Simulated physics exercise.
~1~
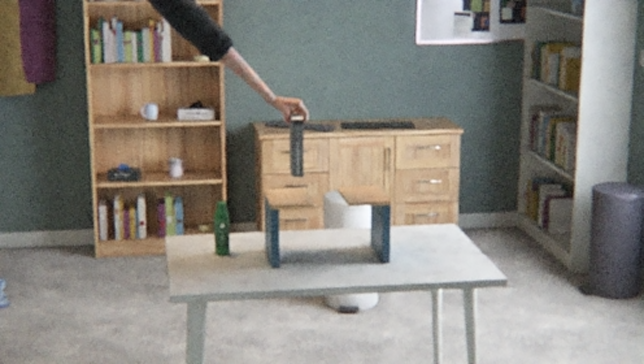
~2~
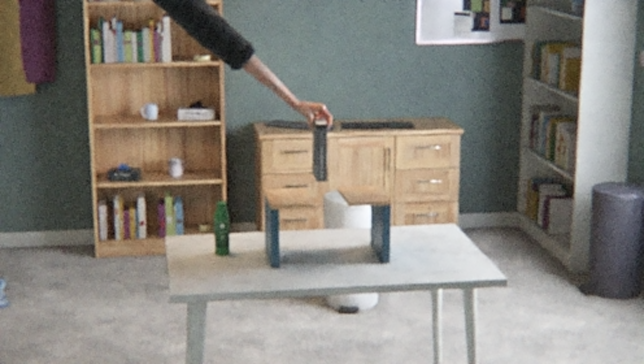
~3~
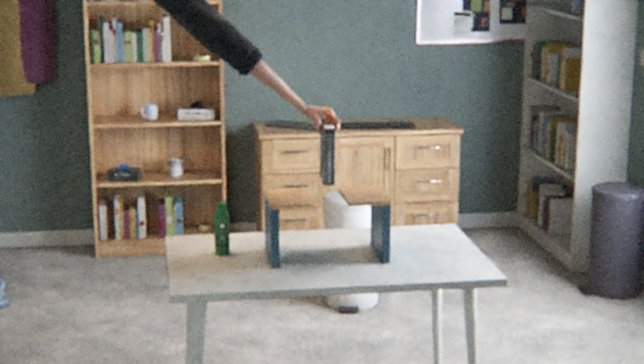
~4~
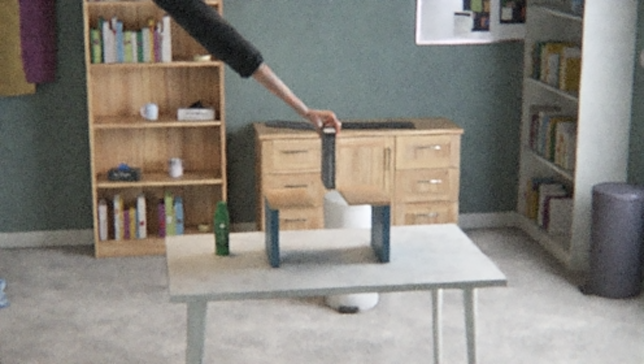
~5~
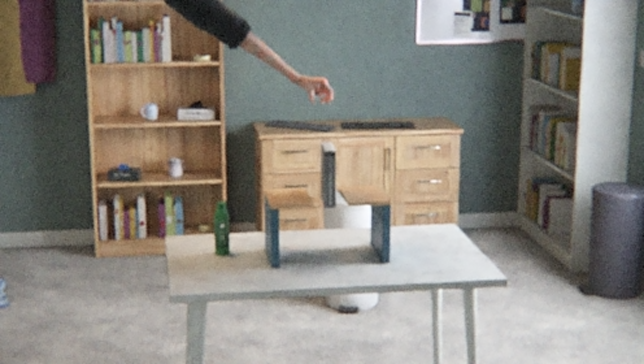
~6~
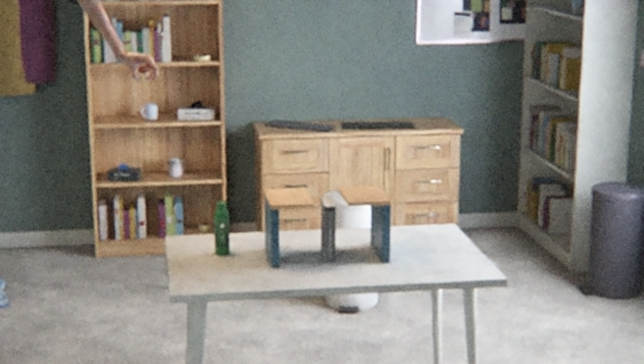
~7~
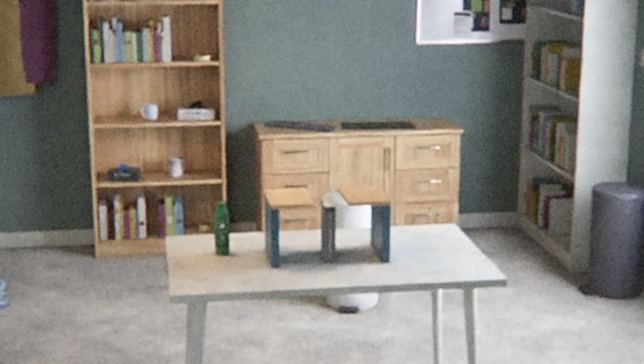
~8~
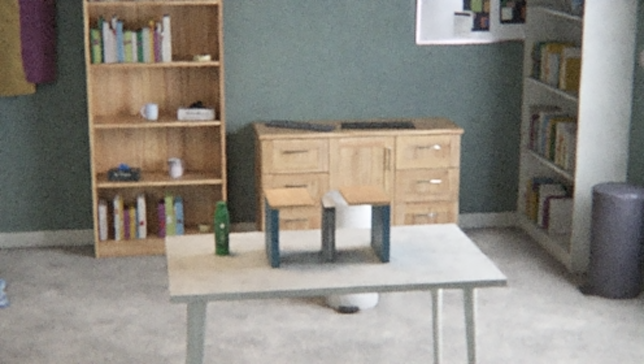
A hand held a dark grey book upright above a gap between two wooden-topped ledges on a table, moved it right, lowered it slightly and let go. The book dropped through the gap and ended standing on the table, beyond the untouched green bottle.
